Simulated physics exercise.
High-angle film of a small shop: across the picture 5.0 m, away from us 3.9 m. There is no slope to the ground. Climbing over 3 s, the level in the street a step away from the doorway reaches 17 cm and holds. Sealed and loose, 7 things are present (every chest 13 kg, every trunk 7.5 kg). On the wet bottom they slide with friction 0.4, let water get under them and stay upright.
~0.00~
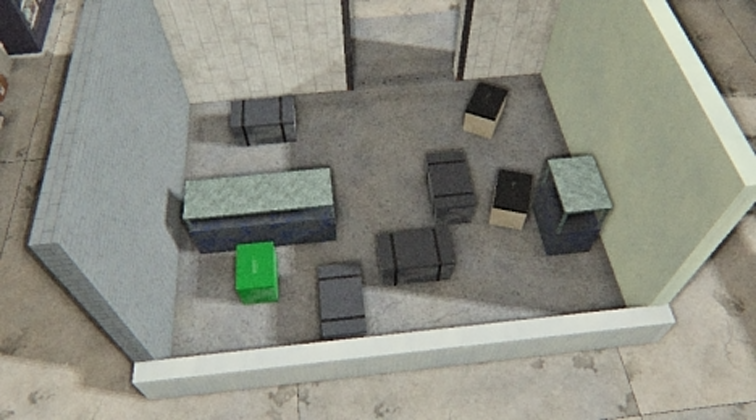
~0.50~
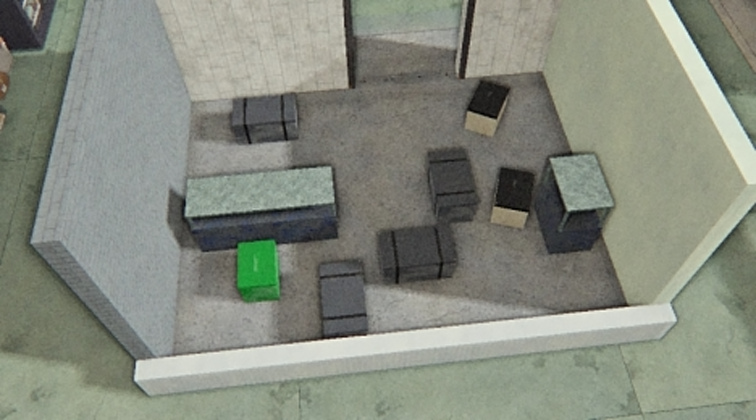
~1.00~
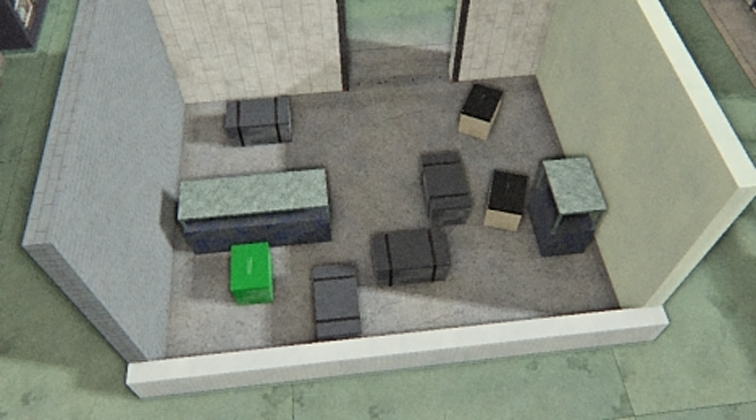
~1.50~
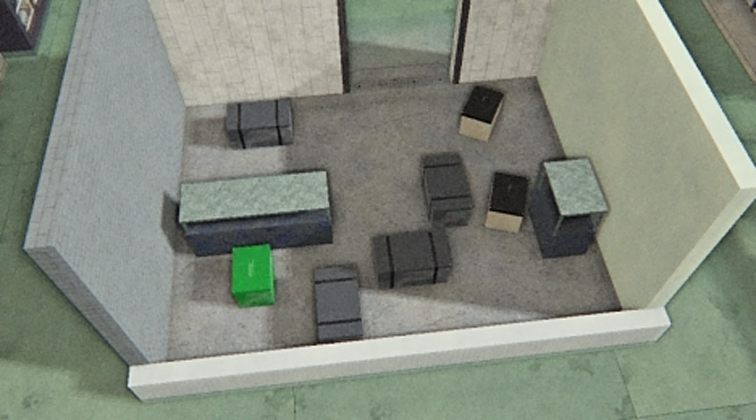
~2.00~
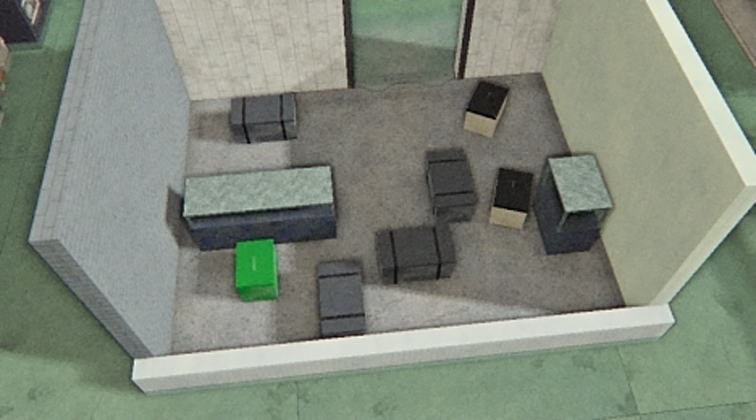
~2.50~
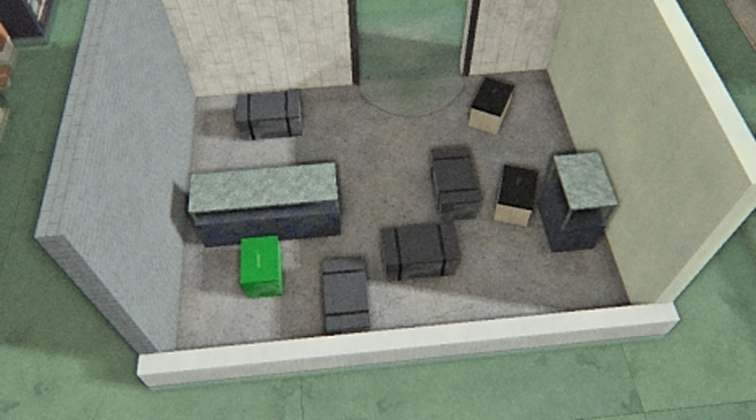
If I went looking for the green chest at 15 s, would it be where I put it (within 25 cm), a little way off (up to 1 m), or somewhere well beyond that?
You would find it a little way off.
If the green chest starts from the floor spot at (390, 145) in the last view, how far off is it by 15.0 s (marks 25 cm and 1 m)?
Short answer, it is taken a long way.
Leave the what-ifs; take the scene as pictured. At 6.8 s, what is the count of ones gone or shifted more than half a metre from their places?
By then 3.
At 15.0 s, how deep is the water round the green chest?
13 cm, roughly.
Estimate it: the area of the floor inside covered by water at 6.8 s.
I'd put it close to 15 m2.
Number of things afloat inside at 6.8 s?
At that instant the tally stands at 3.
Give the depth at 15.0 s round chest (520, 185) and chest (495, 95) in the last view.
Roughly 14 and 7 cm.
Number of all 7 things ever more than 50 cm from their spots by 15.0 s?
Count: 7.
After 3.5 s the green chest is near (259, 259), 0.0 m from its start, aground; 0 afloat.
After 6.8 s the green chest is near (259, 259), 0.0 m from its start, aground; 3 afloat.
After 11.0 s the green chest is near (275, 254), 0.2 m from its start, afloat; 6 afloat.
After 15.0 s the green chest is near (227, 298), 0.6 m from its start, afloat; 7 afloat.
